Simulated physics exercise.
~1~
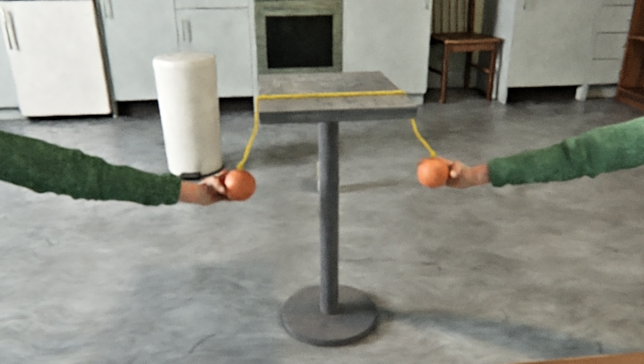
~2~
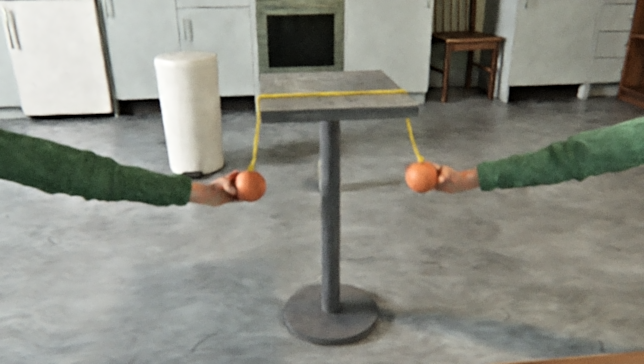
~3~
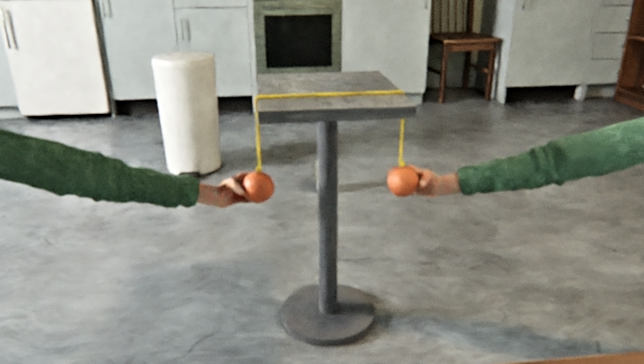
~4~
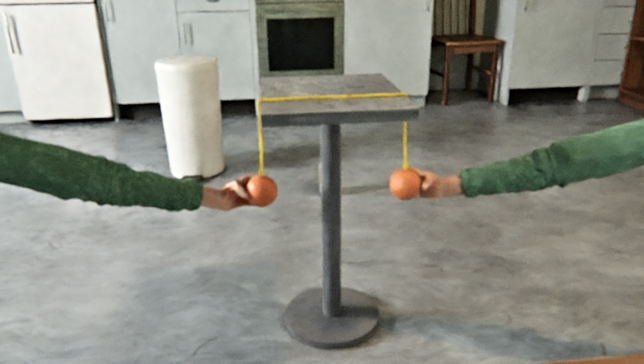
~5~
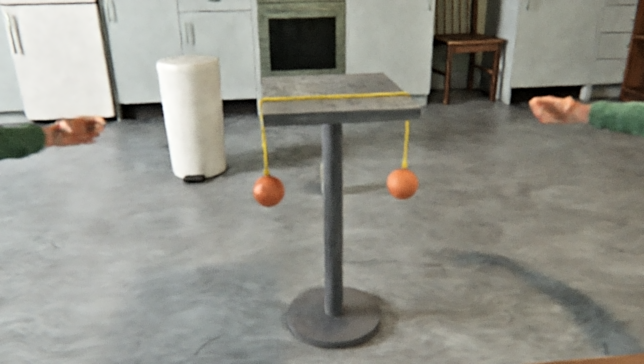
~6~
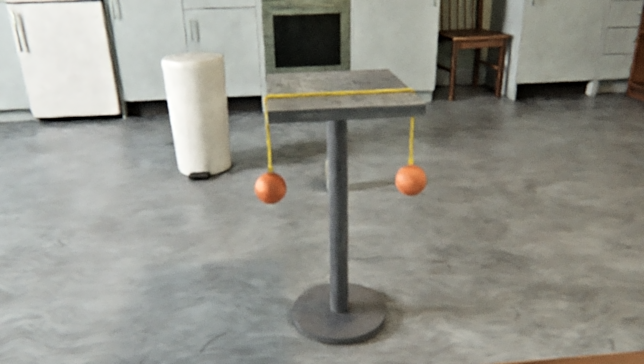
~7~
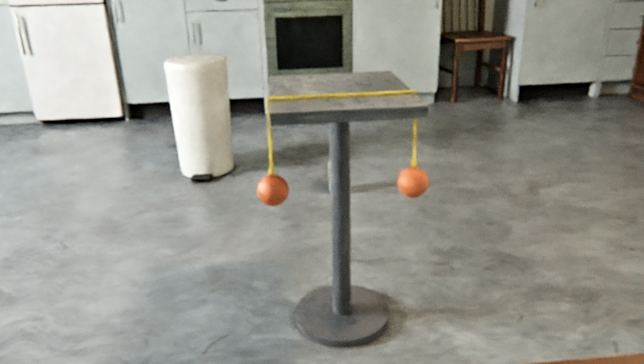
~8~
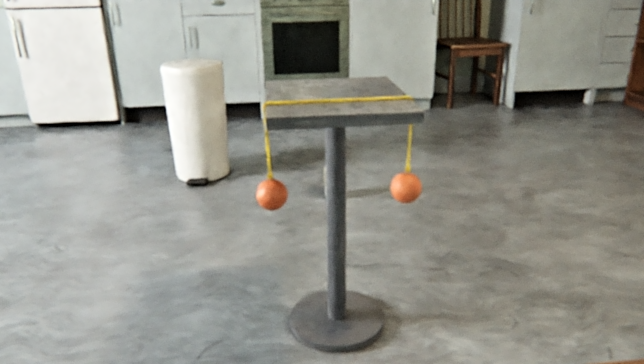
At first, two hands in green sleeves hold an orange on either side of a small grey pedestal table, each tied to an end of a yellow lace lying across the top. The hands bring the oranges inward until the lace ends hang nearly straight down beside the table. They pause there, then let go and draw back, leaving both oranges hanging. With the hands out of view, neither orange sinks or rises, and only the view sways slightly. In the end, the lace stays balanced across the tabletop with an orange hanging on each side.
